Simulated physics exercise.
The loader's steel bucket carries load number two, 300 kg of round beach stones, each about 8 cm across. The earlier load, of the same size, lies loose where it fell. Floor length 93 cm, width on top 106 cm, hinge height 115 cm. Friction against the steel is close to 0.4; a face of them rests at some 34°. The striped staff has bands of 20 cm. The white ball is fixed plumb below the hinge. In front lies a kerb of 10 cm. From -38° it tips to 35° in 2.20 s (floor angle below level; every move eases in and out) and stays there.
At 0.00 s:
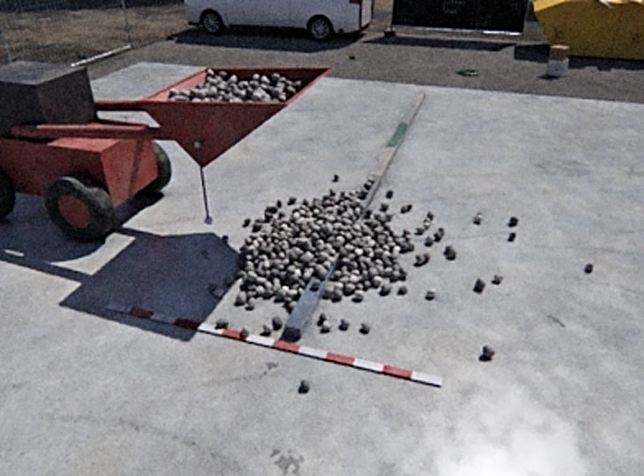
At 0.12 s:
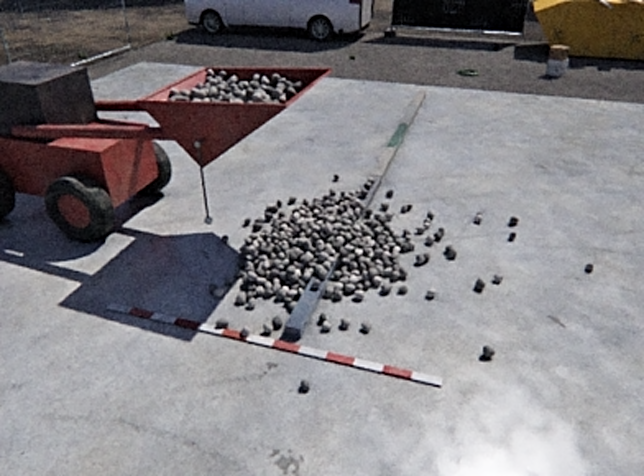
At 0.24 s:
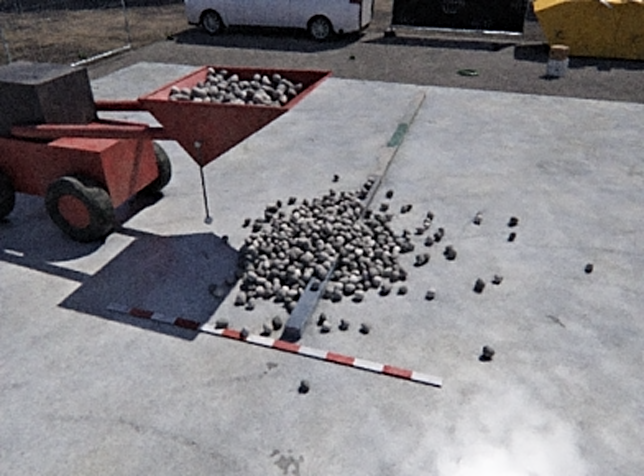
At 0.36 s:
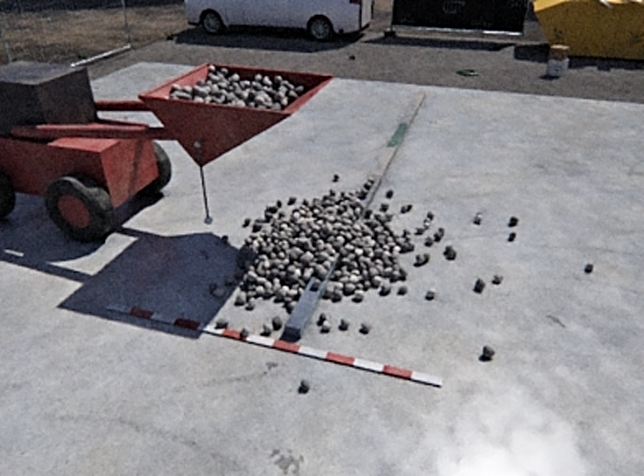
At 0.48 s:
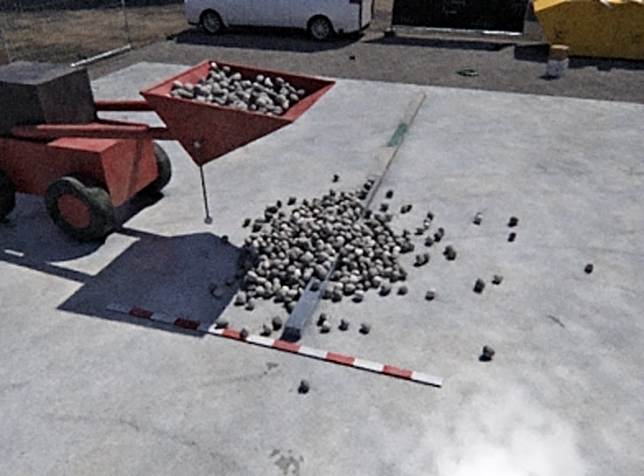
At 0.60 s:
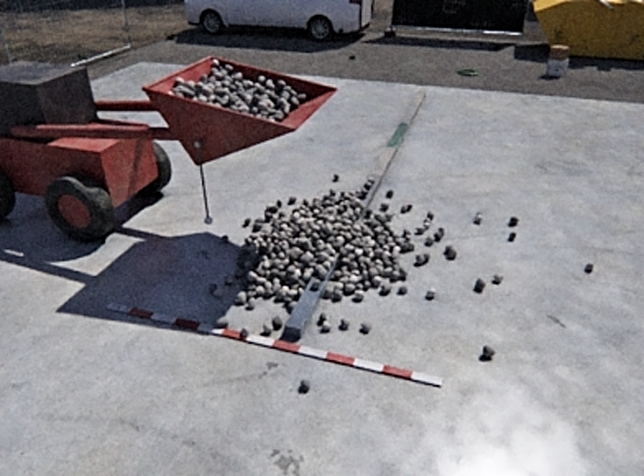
The red loader's raised bucket, full of round grey stones, tilted slowly and slightly forward, its front lip dipping a little, while the loose pile on the concrete beside it stayed still.
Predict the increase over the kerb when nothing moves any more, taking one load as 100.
Close to 65 parts in a hundred.
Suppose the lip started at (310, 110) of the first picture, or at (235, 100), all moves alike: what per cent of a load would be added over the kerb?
About 95 and 5 per cent.
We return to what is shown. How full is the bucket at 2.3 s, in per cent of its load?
It holds some 25 per cent.
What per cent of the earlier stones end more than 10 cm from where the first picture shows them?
Roughly 15 per cent of them.
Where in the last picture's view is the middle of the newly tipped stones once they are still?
Near (360, 242).
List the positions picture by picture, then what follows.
In the first frame, the bucket is at -38°, its lip at (286, 105); the top of the load is at (253, 79). The earlier load is highest near (330, 225), 23 cm above ground level, 73 % on this side of the kerb, 27 % over the kerb.
The second frame shows lip at (287, 106), floor tilted -37°, highest stones at (250, 81); the stones move at 0.0 m/s on average.
In the third frame, the bucket is at -36°, its lip at (288, 110); the top of the load is at (233, 80); the stones move at 0.1 m/s on average.
In the fourth frame, the bucket is at -33°, its lip at (290, 115); the top of the load is at (228, 79); the stones move at 0.1 m/s on average.
In the fifth frame, the bucket is at -29°, its lip at (293, 122); the top of the load is at (215, 76); the stones move at 0.1 m/s on average.
In the sixth frame, the bucket is at -25°, its lip at (295, 130); the top of the load is at (217, 73); the stones move at 0.1 m/s on average.
After 1.6 s the floor is at 24°; in per cent of one load, 99 in the bucket, 74 on this side of the kerb, 27 over the kerb; the foremost stones are at (505, 254).
After 2.3 s the floor is at 35°; in per cent of one load, 24 in the bucket, 125 on this side of the kerb, 50 over the kerb; the foremost stones are at (505, 254).
After 2.7 s the floor is at 35°; in per cent of one load, 1 in the bucket, 120 on this side of the kerb, 80 over the kerb; the foremost stones are at (505, 254).
After 5.2 s the floor is at 35°; in per cent of one load, 0 in the bucket, 109 on this side of the kerb, 91 over the kerb; the foremost stones are at (517, 261). Net gain over the kerb, 65.
